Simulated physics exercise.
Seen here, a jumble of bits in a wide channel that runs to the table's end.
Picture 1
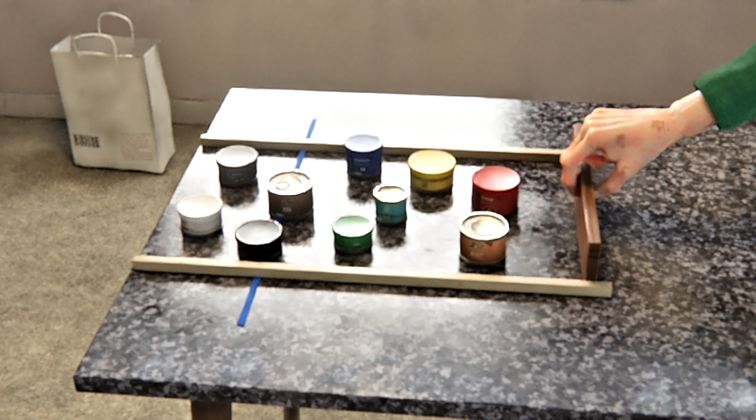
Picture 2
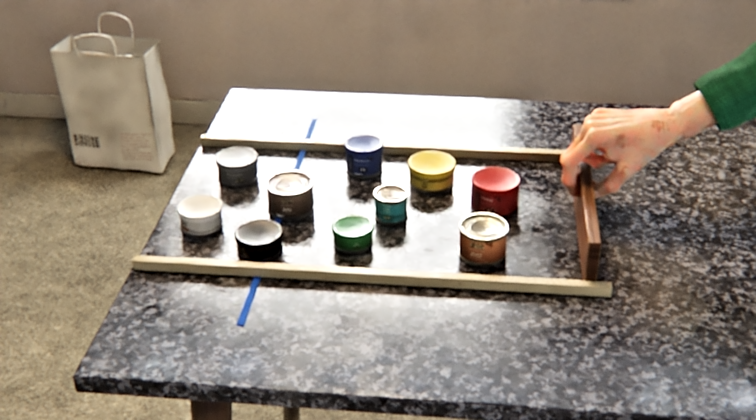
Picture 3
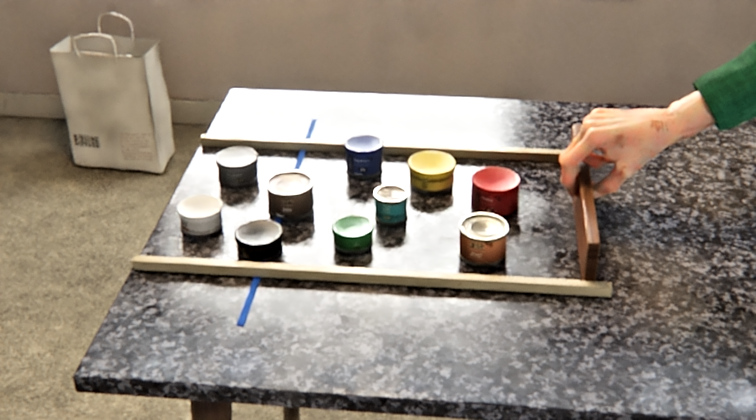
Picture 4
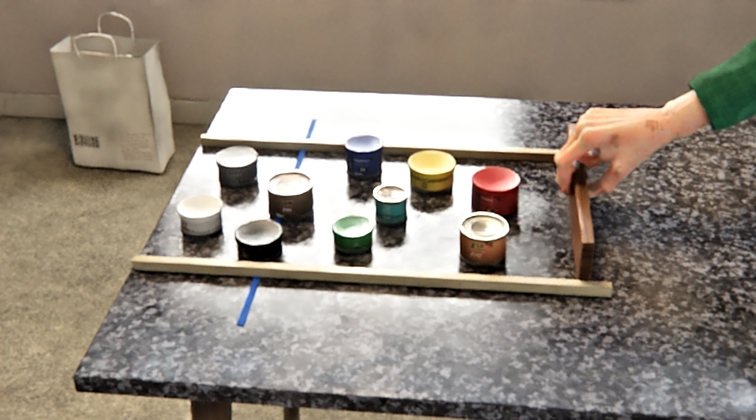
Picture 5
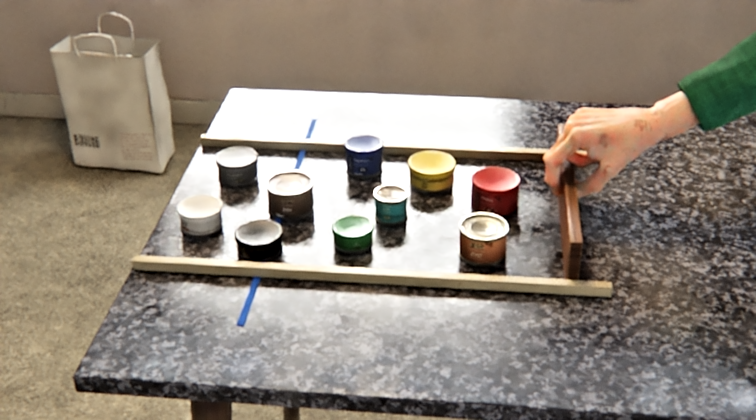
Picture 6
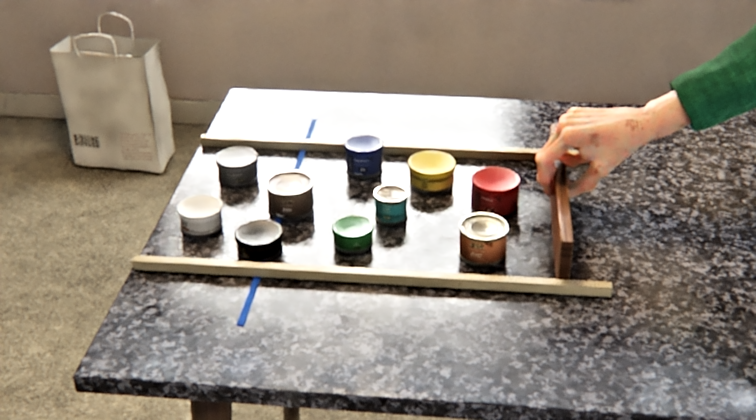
A hand slides a brown board slightly left along the channel toward the unmoving tins.
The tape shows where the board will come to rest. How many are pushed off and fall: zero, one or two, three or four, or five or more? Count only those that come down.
Here the number that fall off is zero.
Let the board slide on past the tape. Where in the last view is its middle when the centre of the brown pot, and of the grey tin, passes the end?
At (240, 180) for the brown pot; at (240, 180) for the grey tin.
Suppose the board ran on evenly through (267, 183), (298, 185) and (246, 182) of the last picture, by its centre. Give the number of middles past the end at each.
It would be 0, 0 and 1.
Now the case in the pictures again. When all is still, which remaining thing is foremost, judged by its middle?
That is the white tin.
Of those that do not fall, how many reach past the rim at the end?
That would be 0.
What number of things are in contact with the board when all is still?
It touches 4.
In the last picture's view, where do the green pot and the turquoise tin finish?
Near (224, 217) and (260, 211).
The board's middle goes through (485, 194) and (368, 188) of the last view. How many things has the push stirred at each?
First 2, then 6.
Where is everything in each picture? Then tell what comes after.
In the first frame, white tin (201, 216); grey tin (237, 166); black tin (259, 240); board (584, 199); tape (283, 205).
In the second frame, grey tin (237, 167); turquoise tin (391, 205).
In the third frame, black tin (259, 240); yellow tin (432, 172).
In the fourth frame, white tin (201, 216); orange tin (483, 240).
In the fifth frame, grey tin (237, 167); red tub (495, 192).
In the sixth frame, white tin (201, 216); grey tin (237, 167); black tin (259, 240); board (559, 197); tape (283, 205).
Soon after, none off yet; white tin at rest near (201, 216); grey tin at rest near (237, 167); black tin at rest near (259, 240).
In the end, the number that fall off is zero.
